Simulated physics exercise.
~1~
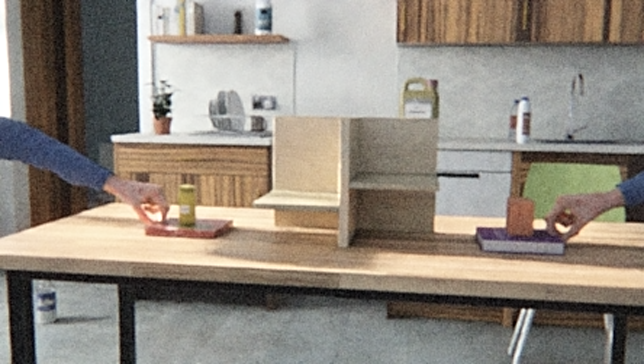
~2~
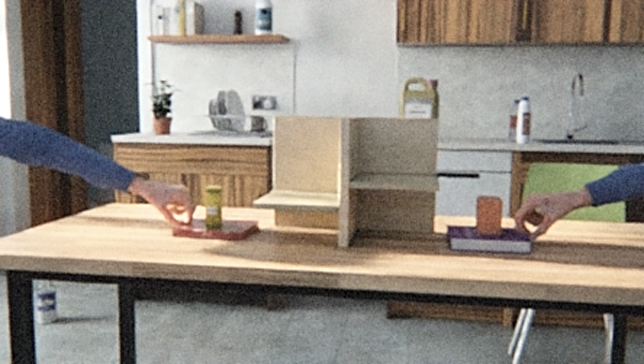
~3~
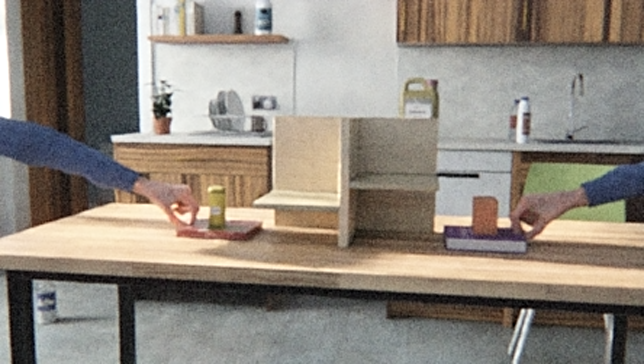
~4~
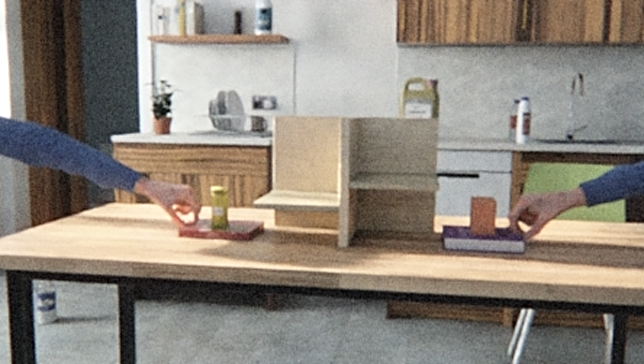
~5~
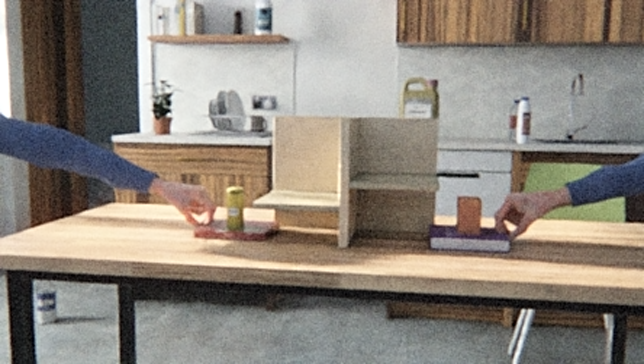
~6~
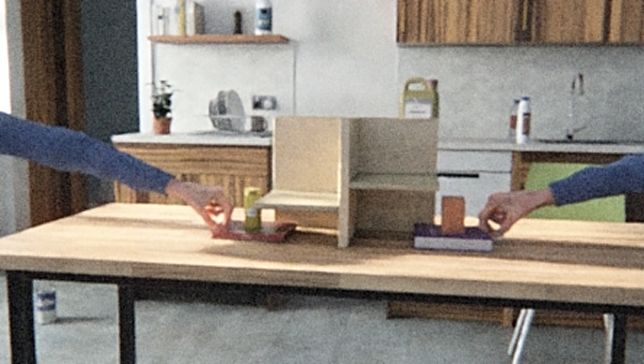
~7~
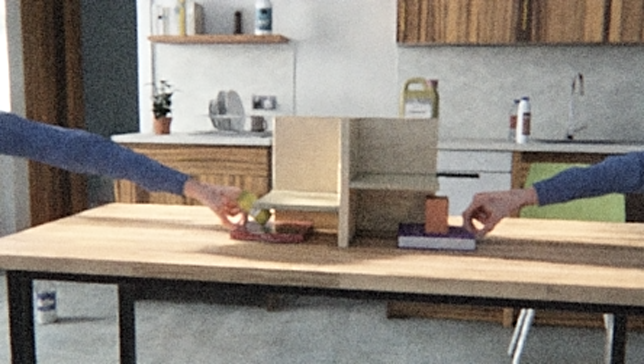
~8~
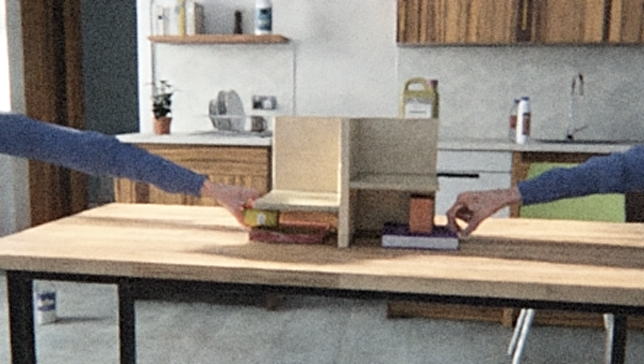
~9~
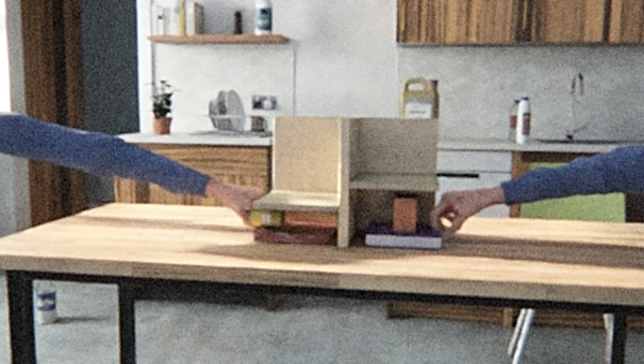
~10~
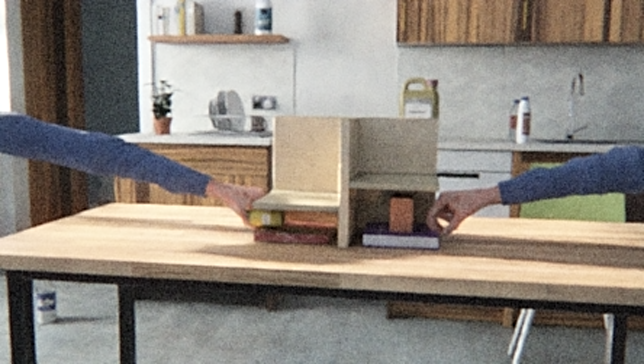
The footage shows two hands sliding a red packet carrying a yellow shaker and a purple book carrying an orange block inward under a wooden stand's shelves; the shaker hits the left shelf and tips onto its side, while the block slides under the right one upright.
